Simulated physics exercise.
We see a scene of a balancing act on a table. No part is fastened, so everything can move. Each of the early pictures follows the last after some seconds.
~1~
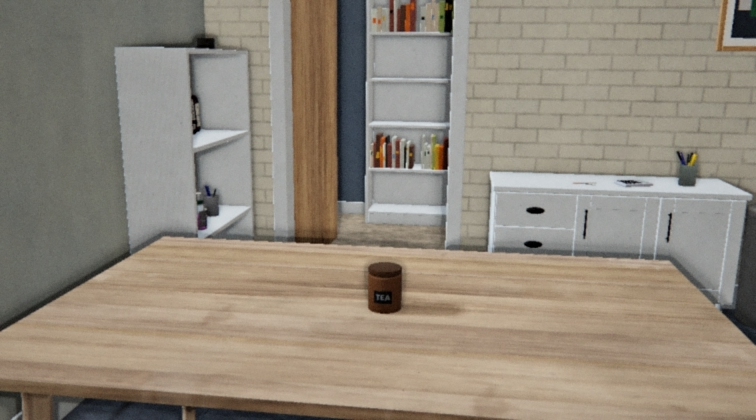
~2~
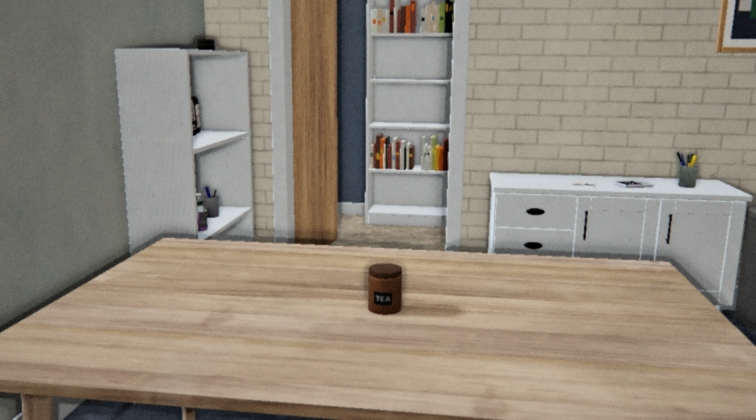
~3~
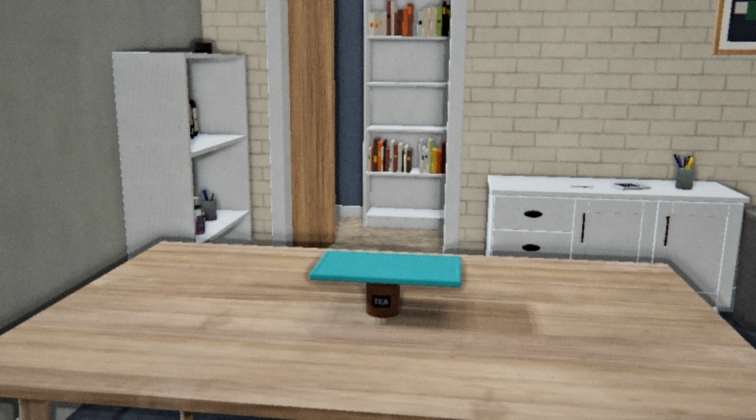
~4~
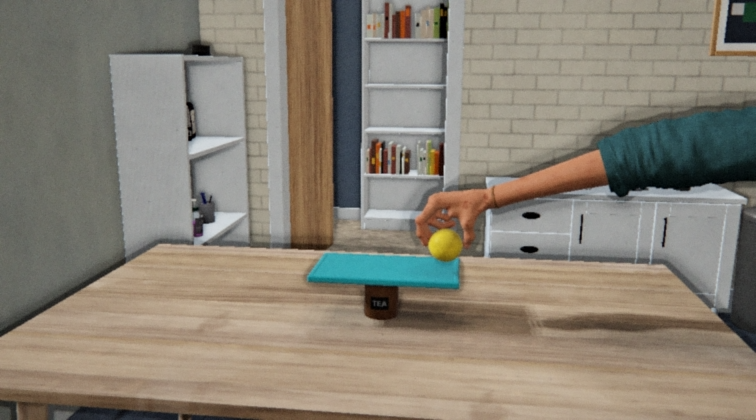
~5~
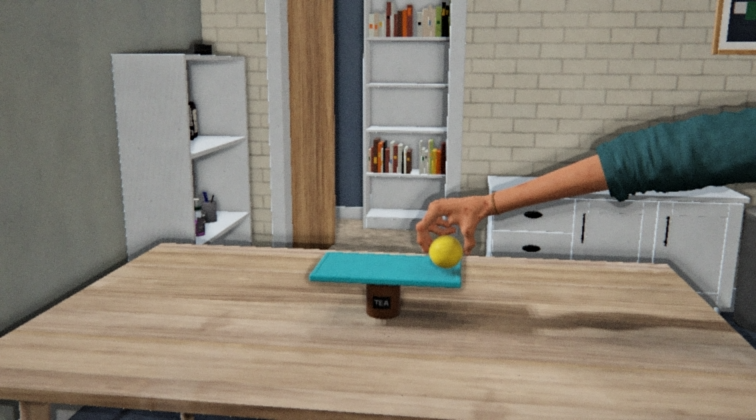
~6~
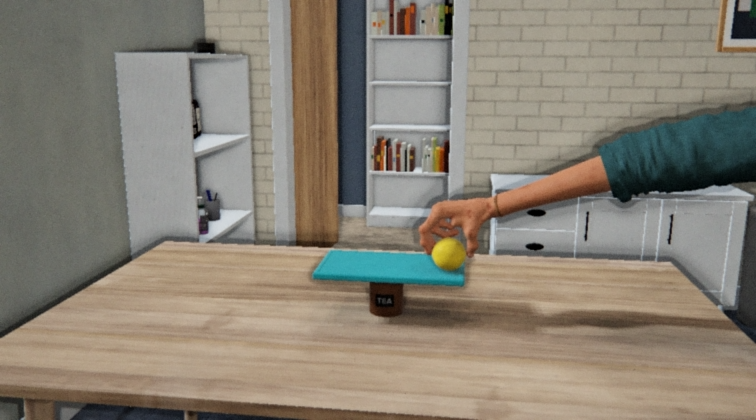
On a wooden table, a small brown tea jar stood alone before a flat turquoise lid appeared across its top, and then a hand reached in from the right and lowered a yellow lemon onto the lid's right end.
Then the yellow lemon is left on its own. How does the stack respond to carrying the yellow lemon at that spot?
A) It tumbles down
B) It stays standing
(A) It tumbles down.
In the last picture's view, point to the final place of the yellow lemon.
Roughly pixel (479, 306) in the last picture.
Then, 0.30 s on from there, yellow lemon now fallen; turquoise lid turned 28° from how it was put.
Then, 0.40 s on from there, turquoise lid turned 48° from how it was put.
Then, 0.60 s on from there, turquoise lid turned 40° from how it was put.
Then, 1.60 s on from there, turquoise lid turned 37° from how it was put.
In the end, fallen, yellow lemon; toppled in the stack, turquoise lid; brown jar unmoved. At the end, from the last picture's camera, yellow lemon near (480, 306). The stack gives way.
